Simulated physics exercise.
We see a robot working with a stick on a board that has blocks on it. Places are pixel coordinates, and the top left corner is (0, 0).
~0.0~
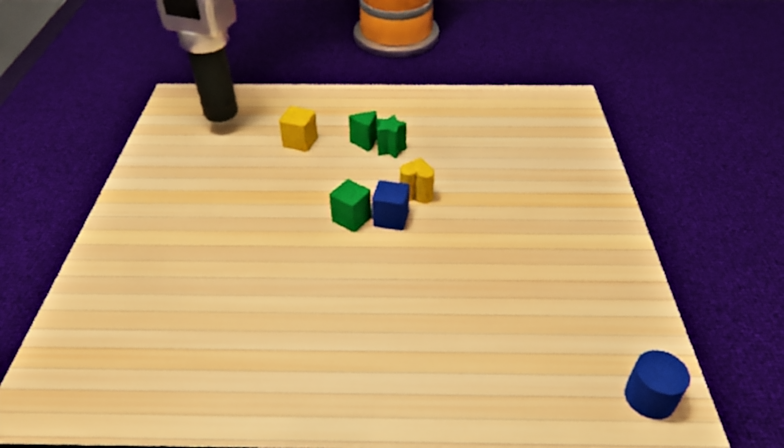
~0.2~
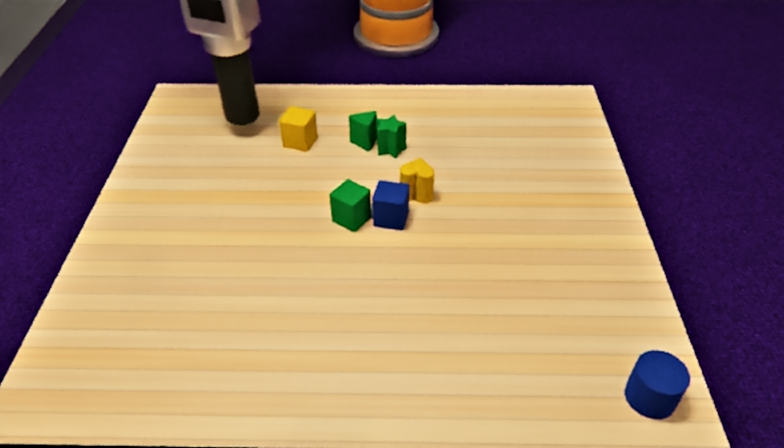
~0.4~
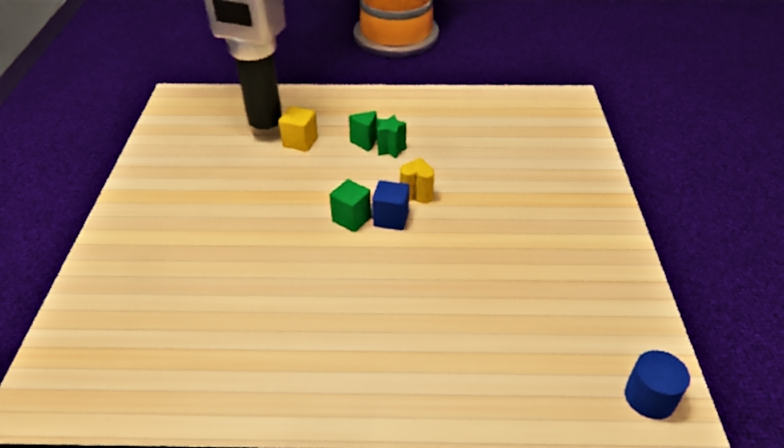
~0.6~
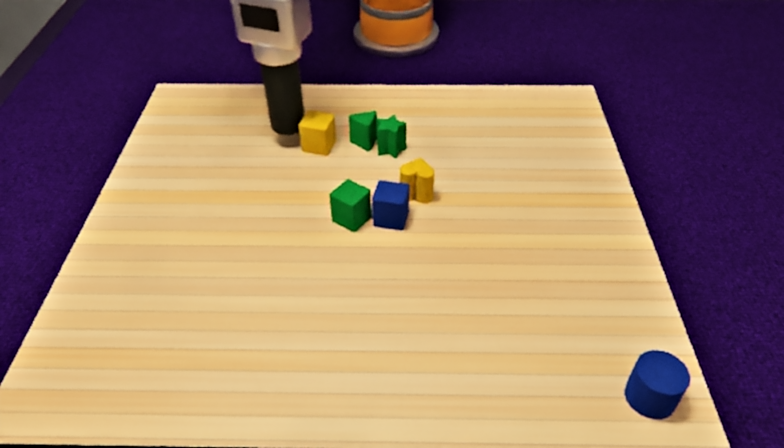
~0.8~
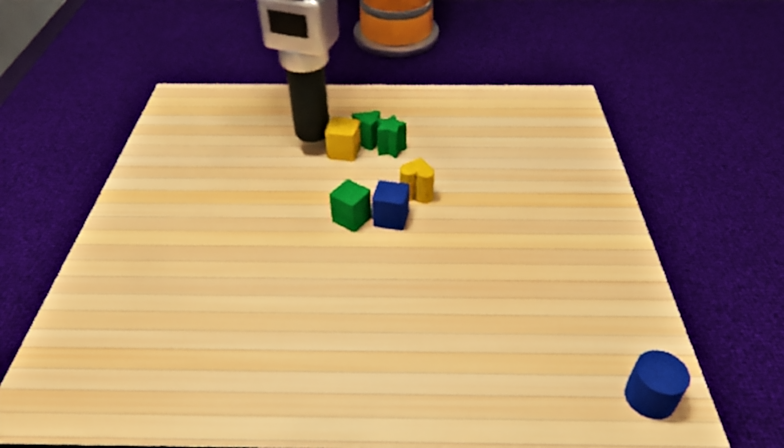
A robot's black stick moved right across the top of the wooden board, reached the yellow block and pushed it right, up beside the green blocks, while the other blocks stayed still.
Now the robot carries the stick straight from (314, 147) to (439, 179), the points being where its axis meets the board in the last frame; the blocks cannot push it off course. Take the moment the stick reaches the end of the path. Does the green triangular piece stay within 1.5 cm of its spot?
Yes, that is how it ends up.
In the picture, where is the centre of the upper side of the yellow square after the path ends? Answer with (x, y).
My estimate: (475, 157).
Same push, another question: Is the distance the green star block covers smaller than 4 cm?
That would be a yes.
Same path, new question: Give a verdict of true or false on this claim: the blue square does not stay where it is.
Verdict: False.
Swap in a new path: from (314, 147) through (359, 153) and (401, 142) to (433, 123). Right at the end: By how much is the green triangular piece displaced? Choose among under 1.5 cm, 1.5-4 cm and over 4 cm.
The over 4 cm band.
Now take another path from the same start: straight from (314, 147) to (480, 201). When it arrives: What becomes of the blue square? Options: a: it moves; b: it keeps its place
My answer is option b.
What follows on the original path. One third of the way, stick at (353, 143); yellow square at (384, 137); green triangular piece at (370, 115), turned 15° anticlockwise; green star block at (405, 125), turned 55° anticlockwise.
Two thirds of the way, stick at (396, 154); yellow square at (429, 147); green triangular piece at (370, 115), turned 15° anticlockwise; green star block at (414, 124), turned 95° anticlockwise.
At the end, stick at (440, 164); yellow square at (475, 157); green triangular piece at (370, 115), turned 15° anticlockwise; green star block at (416, 124), turned 105° anticlockwise; blue square still; yellow heart at (426, 171), turned 50° clockwise.
